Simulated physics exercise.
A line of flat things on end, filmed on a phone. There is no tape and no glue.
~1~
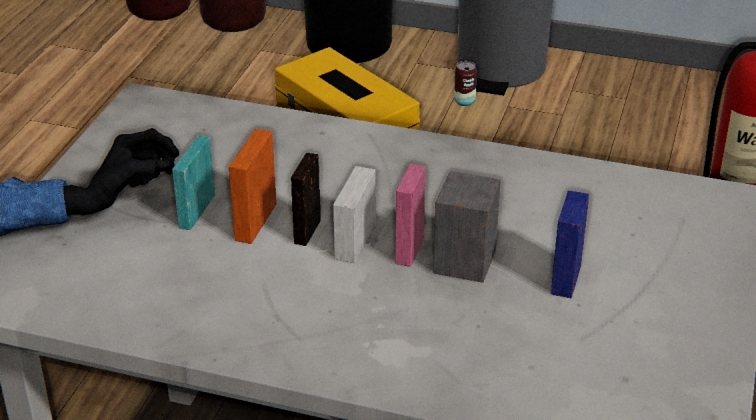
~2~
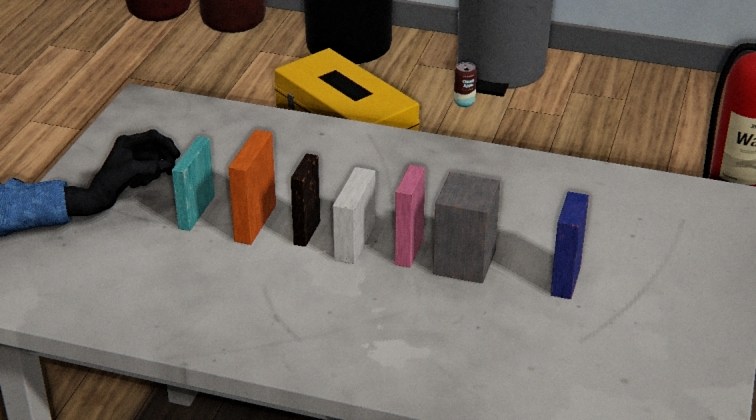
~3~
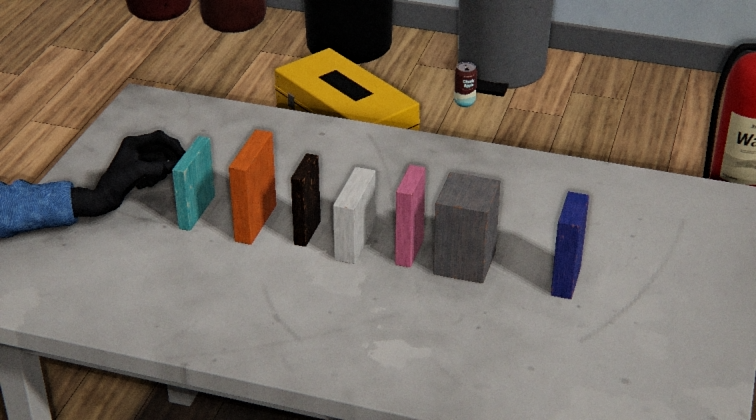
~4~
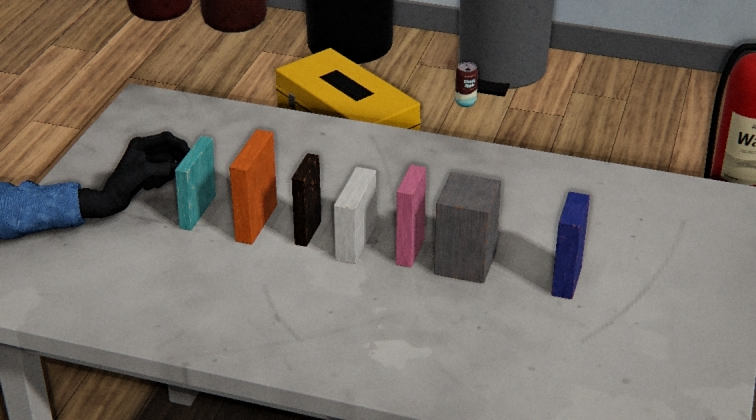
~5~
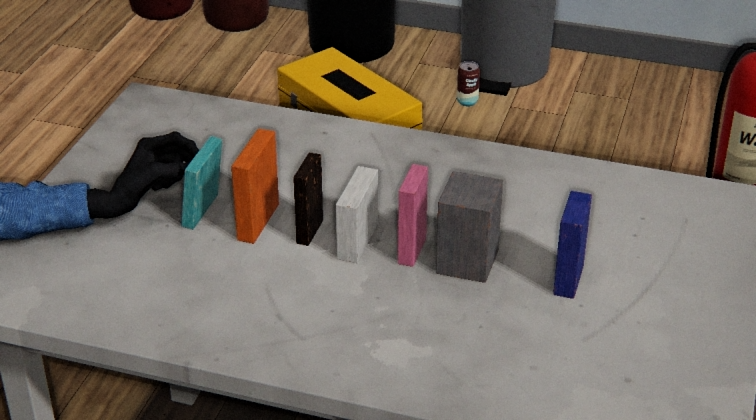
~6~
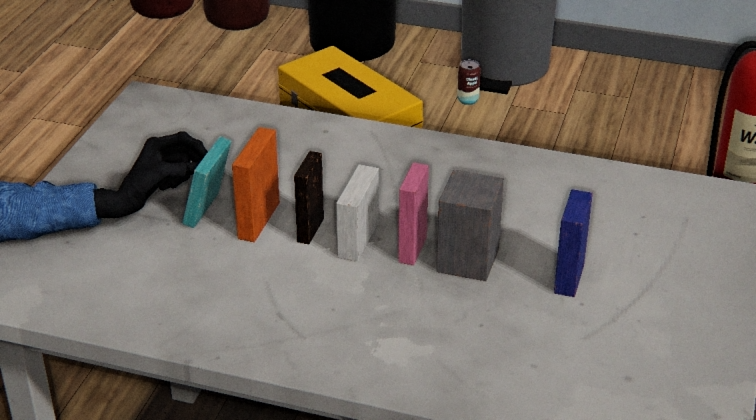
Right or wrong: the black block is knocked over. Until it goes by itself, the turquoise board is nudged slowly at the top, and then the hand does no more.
Right.
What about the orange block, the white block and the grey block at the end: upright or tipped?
The orange block goes down; the white block goes down; the grey block remains standing.
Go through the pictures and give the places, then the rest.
The first picture shows black block (306, 200); orange block (253, 186).
The second picture shows grey block (466, 228); pink block (410, 217).
The third picture shows orange block (253, 187); white block (355, 215).
The fourth picture shows turquoise board 2° over; grey block (467, 228); pink block (411, 216).
The fifth picture shows turquoise board 8° over; orange block (256, 186); white block (358, 215).
The sixth picture shows turquoise board 16° over; black block (309, 198); grey block (470, 225).
Then, 0.50 s after the last picture, turquoise board 69° over; black block tipped 24° from how it was near (325, 202); orange block tipped 46° from how it was.
Then, 0.70 s after the last picture, turquoise board 74° over; black block tipped 49° from how it was near (349, 212); orange block tipped 65° from how it was; white block tipped 38° from how it was.
At rest, tipped over on the table, orange block, white block and black block; left askew, pink block; grey block in place. Seen from the same camera at the end, black block near (356, 216).
